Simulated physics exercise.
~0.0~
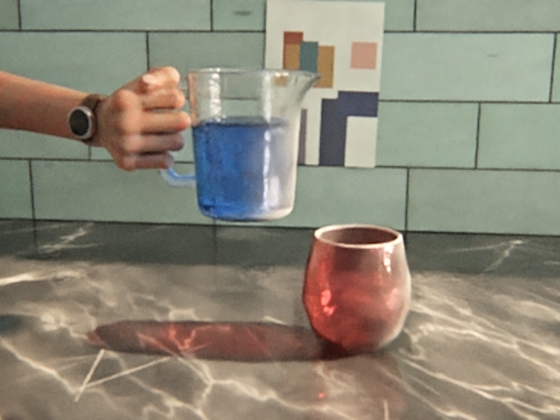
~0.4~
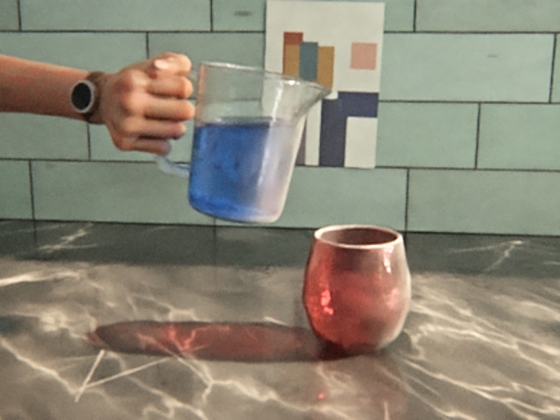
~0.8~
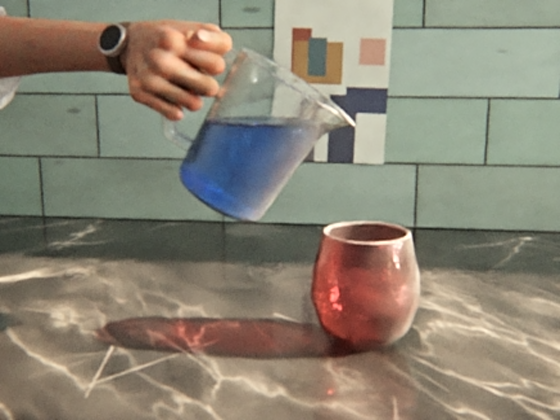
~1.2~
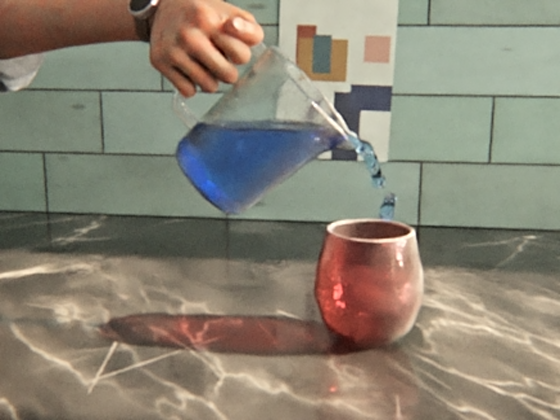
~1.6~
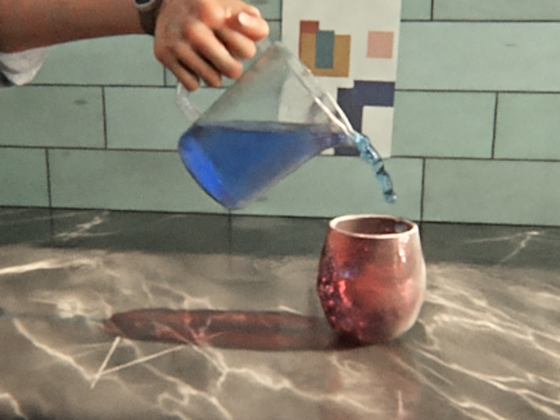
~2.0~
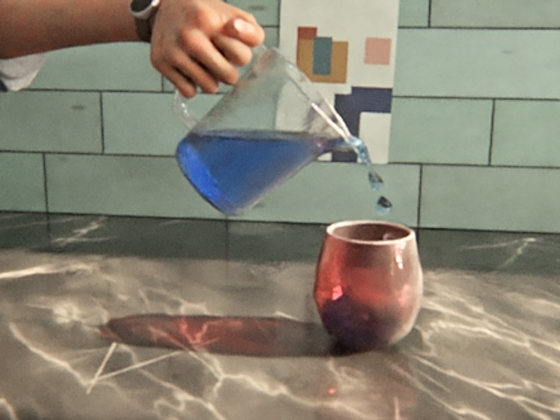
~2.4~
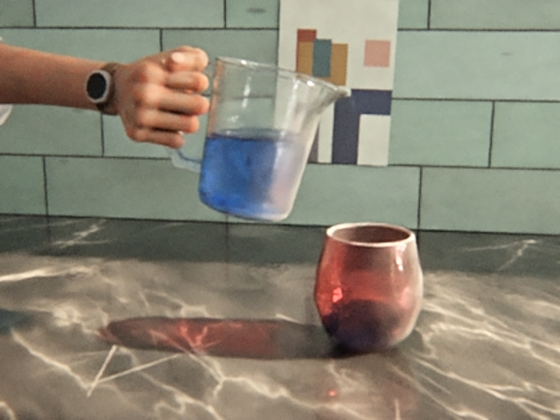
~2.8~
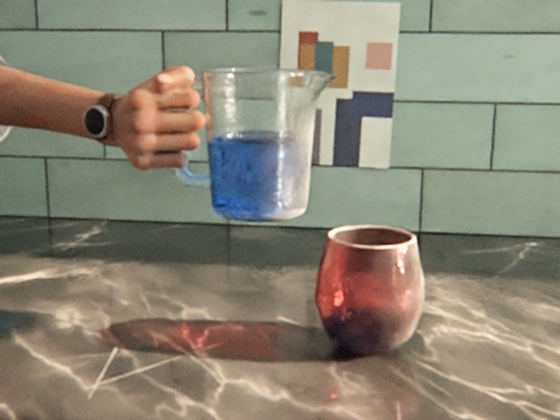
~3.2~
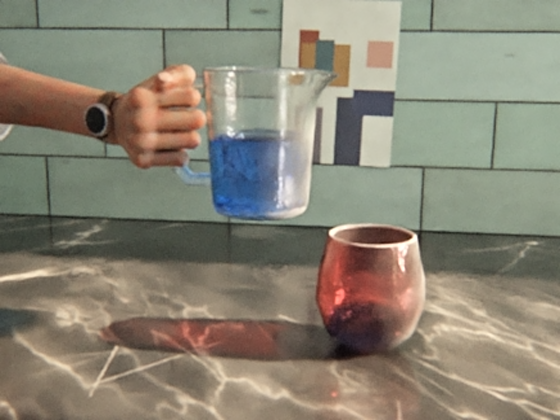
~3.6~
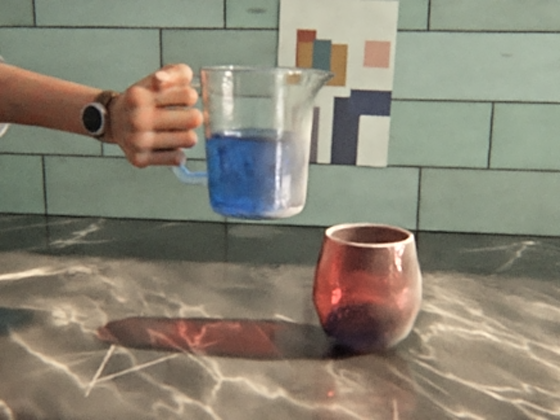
A hand tilting a glass jug rightward, pouring some blue liquid into a red stemless glass, then holding the jug upright again.
